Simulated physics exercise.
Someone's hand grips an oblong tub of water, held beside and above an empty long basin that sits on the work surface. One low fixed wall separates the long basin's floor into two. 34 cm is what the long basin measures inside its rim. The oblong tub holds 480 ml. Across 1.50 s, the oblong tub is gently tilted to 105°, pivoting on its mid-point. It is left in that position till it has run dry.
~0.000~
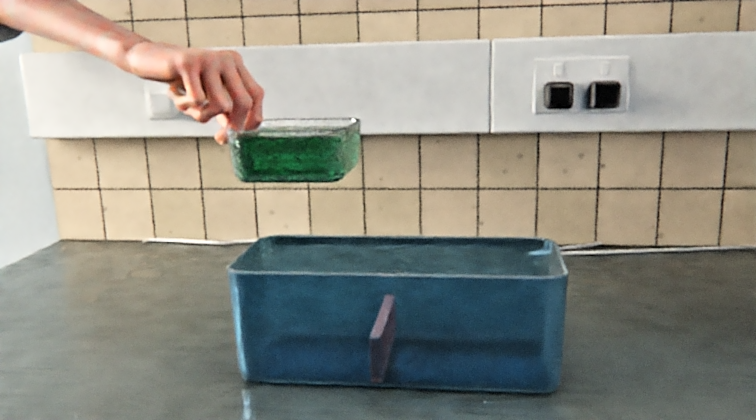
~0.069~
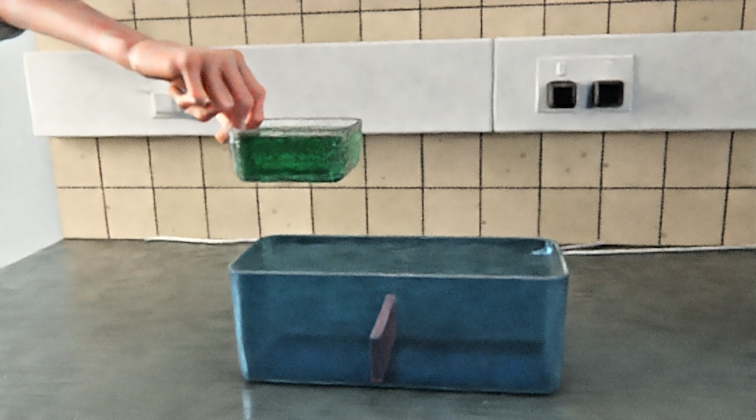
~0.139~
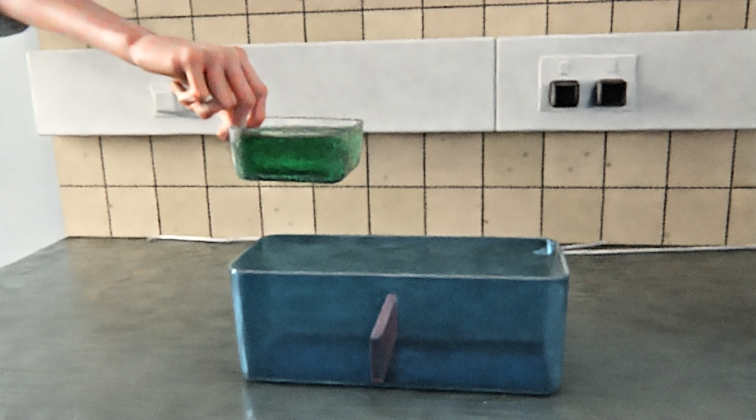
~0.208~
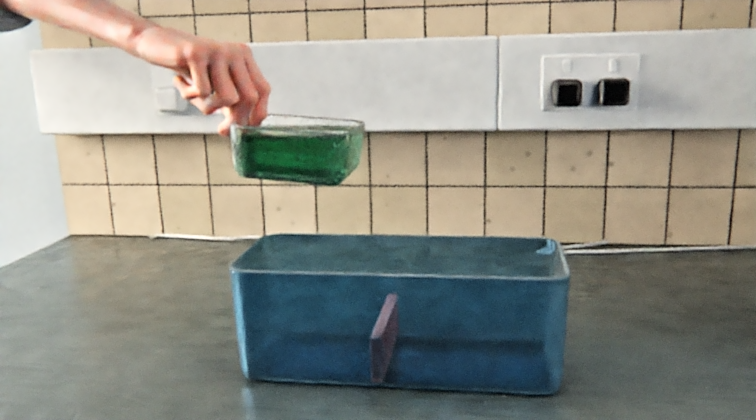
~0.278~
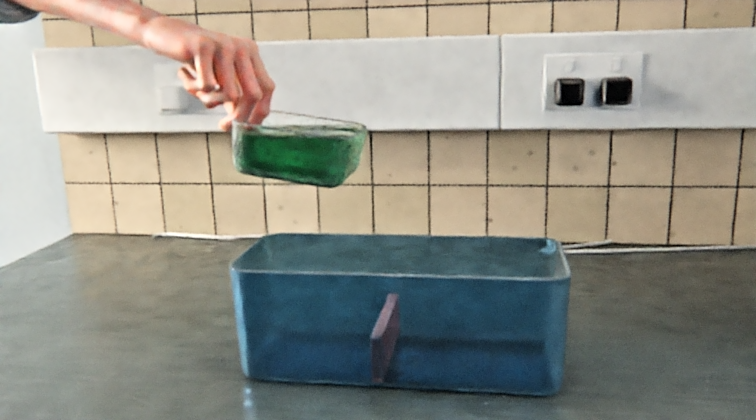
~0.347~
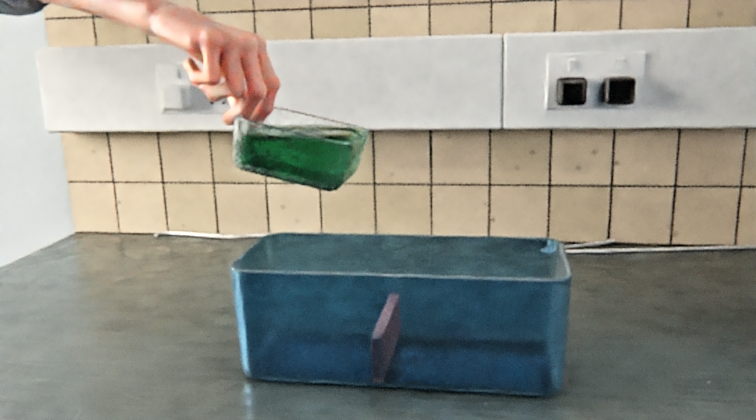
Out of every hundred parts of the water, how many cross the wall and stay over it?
About 78 in every hundred.
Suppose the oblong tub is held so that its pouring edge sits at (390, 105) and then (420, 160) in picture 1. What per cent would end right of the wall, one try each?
Near 95 in a hundred on the first go and near 100 in a hundred on the second.
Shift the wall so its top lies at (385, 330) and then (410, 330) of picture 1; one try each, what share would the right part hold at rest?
It comes to 75 per cent, and then 65 per cent.
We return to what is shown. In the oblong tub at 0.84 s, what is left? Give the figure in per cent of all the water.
Near 30 in a hundred.
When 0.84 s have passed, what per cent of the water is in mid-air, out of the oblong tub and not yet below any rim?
At that moment, about 30 percent.
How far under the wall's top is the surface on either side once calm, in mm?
For the left, around 44 mm; for the right, around 32 mm.
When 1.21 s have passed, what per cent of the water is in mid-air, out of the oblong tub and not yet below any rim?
Estimate: Around 4 per cent.
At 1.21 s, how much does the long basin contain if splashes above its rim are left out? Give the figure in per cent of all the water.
92 %, more or less.
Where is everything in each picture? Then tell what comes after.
Tilt 0°; pouring edge (353, 126); surface from (246, 133) to (352, 132); the long basin's rim runs from (245, 254) to (560, 258); the wall's top is at (383, 316), in the first frame.
Tilt 1°; pouring edge (354, 126); surface from (248, 132) to (353, 131), in the second frame.
Tilt 2°; pouring edge (356, 128); surface from (249, 131) to (354, 131), in the third frame.
Tilt 5°; pouring edge (357, 130); surface from (250, 131) to (356, 133), in the fourth frame.
Tilt 9°; pouring edge (359, 134); surface from (251, 131) to (357, 131), in the fifth frame.
Tilt 13°; pouring edge (360, 138); surface from (253, 131) to (361, 131); 1 per cent is over the edge, in the sixth frame.
Then, 0.84 s in, the tilt is 63° and 30 per cent is still to pour, 1 is left of the wall and 38 right of it.
Then, 1.21 s in, the tilt is 95° and 5 per cent is still to pour, 14 is left of the wall and 77 right of it.
Then, 1.59 s in, the tilt is 105° and 0 per cent is still to pour, 22 is left of the wall and 78 right of it.
Then, 2.00 s in, the tilt is 105° and 0 per cent is still to pour, 21 is left of the wall and 78 right of it.
Finally, 21 per cent lies left of the wall, 78 right of it and 1 outside.
